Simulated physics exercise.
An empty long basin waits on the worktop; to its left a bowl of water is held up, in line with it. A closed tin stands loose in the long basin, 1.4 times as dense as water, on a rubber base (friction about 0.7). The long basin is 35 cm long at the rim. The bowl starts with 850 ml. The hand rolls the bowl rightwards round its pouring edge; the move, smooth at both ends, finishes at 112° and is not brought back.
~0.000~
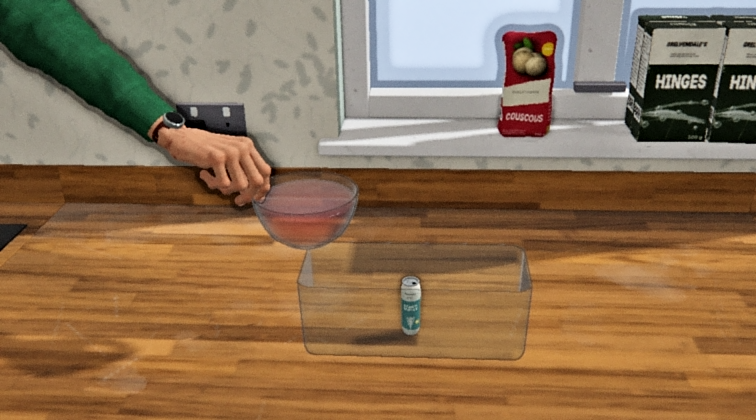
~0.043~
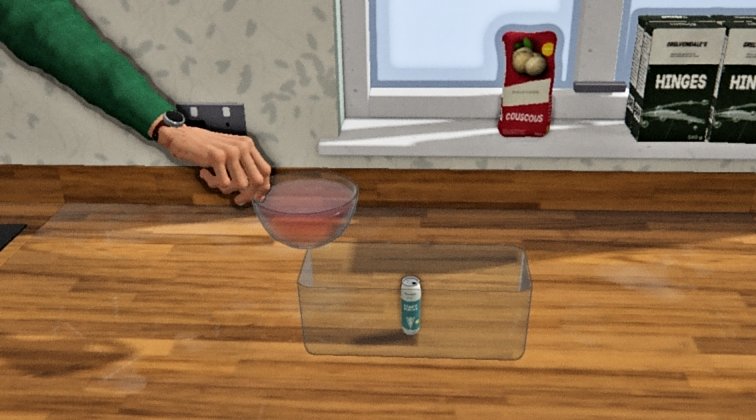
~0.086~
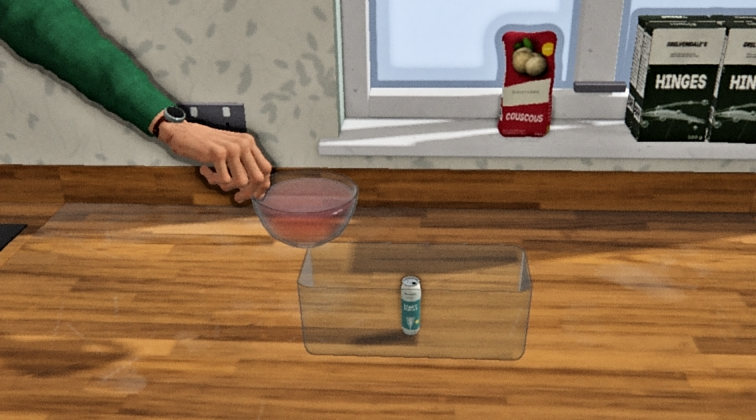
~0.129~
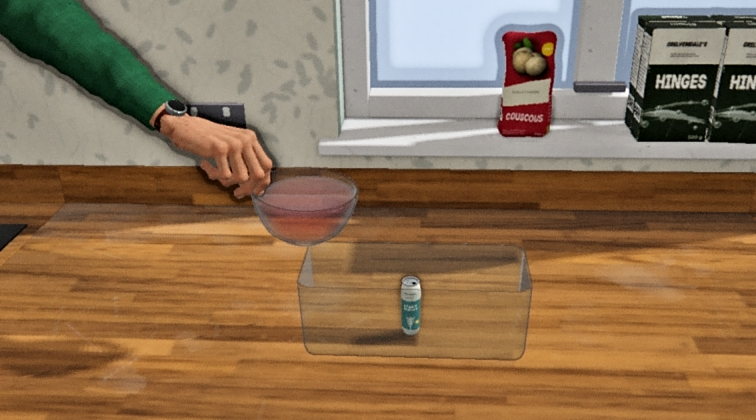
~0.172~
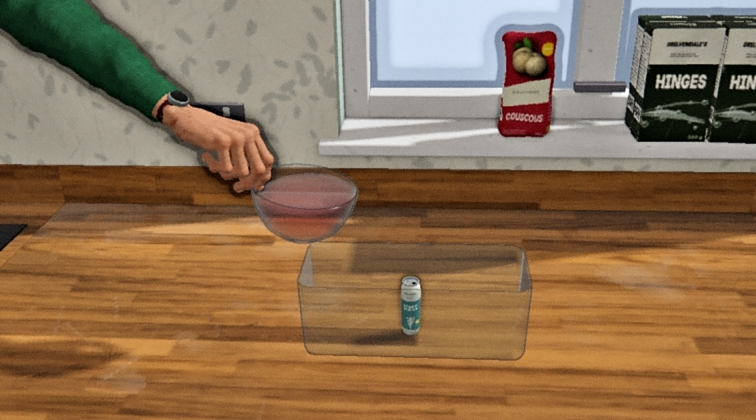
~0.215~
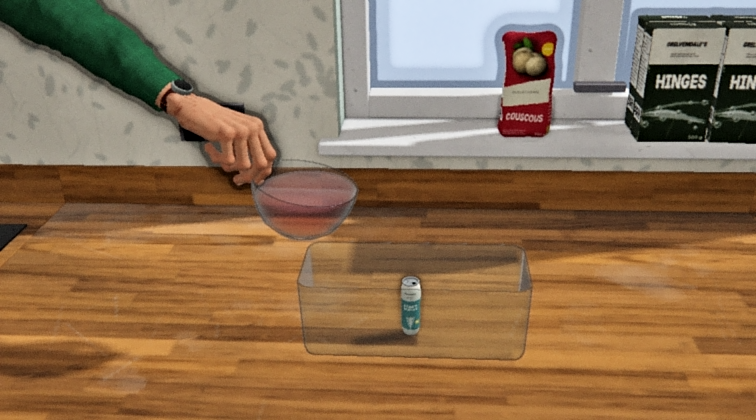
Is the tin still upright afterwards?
It keeps standing.
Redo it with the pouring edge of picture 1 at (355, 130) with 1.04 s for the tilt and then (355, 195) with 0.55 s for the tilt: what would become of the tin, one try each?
First it stays up; then it topples.
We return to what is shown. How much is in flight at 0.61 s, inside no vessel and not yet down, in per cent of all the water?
Some 42 per cent.
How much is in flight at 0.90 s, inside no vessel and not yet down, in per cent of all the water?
Some 12 per cent.
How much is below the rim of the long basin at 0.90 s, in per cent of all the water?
Some 88 per cent.
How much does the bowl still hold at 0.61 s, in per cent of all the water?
Some 46 per cent.
After 0.61 s the tilt is 71° and 47 per cent is still to pour; the tin stands where it began.
After 0.90 s the tilt is 107° and 1 per cent is still to pour; the tin stands where it began.
After 1.21 s the tilt is 112° and 0 per cent is still to pour; the tin stands where it began.
After 1.54 s the tilt is 112° and 0 per cent is still to pour; the tin stands where it began.
In the end the tin stands where it began.
